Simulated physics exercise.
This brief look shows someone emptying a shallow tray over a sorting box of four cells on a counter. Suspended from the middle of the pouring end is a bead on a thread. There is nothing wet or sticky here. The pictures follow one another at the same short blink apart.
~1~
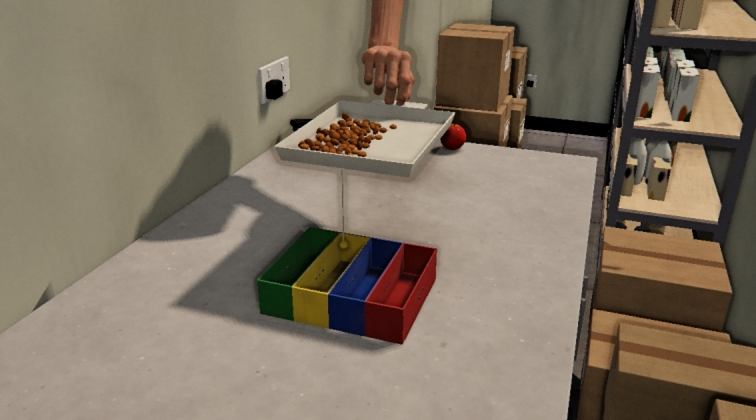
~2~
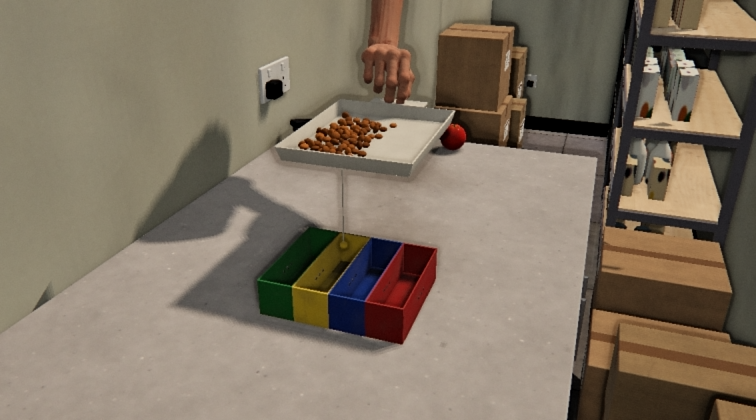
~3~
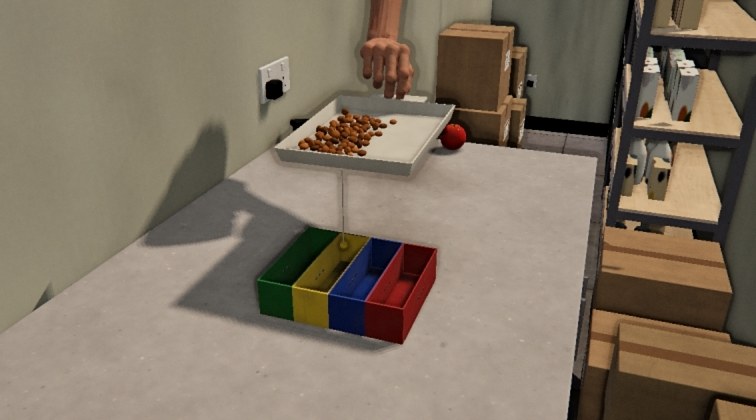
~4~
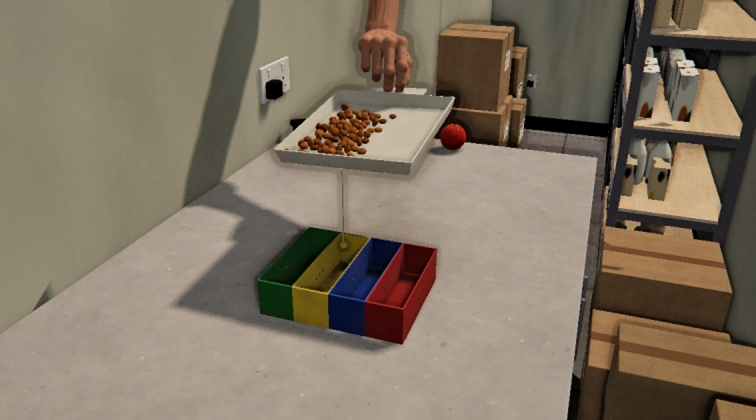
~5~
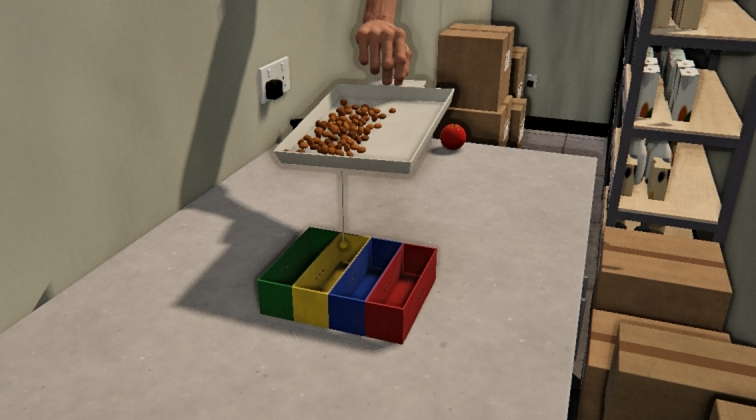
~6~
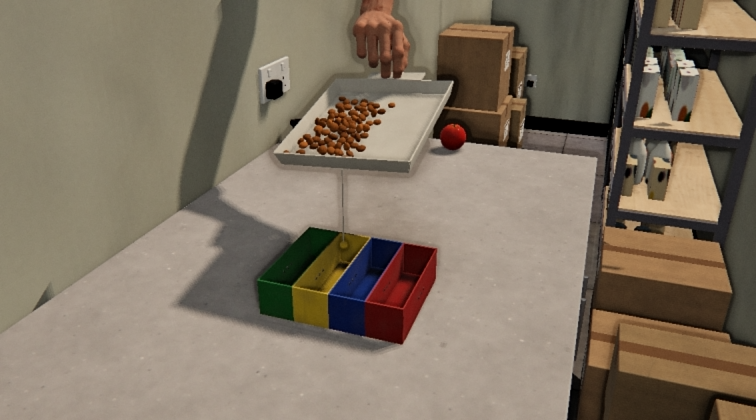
On a counter, a hand slowly raises the back of a tray of brown bits above four coloured cells.
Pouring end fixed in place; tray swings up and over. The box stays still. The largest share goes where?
To the green cell.
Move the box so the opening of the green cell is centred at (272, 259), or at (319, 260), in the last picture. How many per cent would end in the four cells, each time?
Roughly 90% on the first try and 20% on the second.
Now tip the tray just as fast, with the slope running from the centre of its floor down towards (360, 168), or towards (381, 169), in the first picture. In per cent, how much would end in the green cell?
In turn some 10 and 0 per cent.
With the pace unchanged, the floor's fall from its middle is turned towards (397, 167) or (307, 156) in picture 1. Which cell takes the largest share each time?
Try 1 - the cell in red; try 2 - the green one.
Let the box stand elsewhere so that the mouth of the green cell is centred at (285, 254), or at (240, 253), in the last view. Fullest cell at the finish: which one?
The green cell, then the yellow one.
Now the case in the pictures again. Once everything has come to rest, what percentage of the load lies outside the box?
Roughly 50 percent.
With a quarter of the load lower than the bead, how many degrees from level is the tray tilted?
Tilt: Around 85 degrees.
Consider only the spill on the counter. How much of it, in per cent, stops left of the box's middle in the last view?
Around 100 per cent, I reckon.
Shortly afterwards, tray tipped steeply; the whole lot on the tray.
Next, tray tipped right over; near a third on the tray; near a quarter in the green cell; only a few in the yellow cell; near a third falling or outside the box.
Some moments later, tray tipped past a quarter turn; near half in the green cell; a little in the yellow cell; near half falling or outside the box.
In the end, tray tipped past a quarter turn; near half in the green cell; a little in the yellow cell; none at all in the red cell; none at all in the blue cell; near half outside the box.
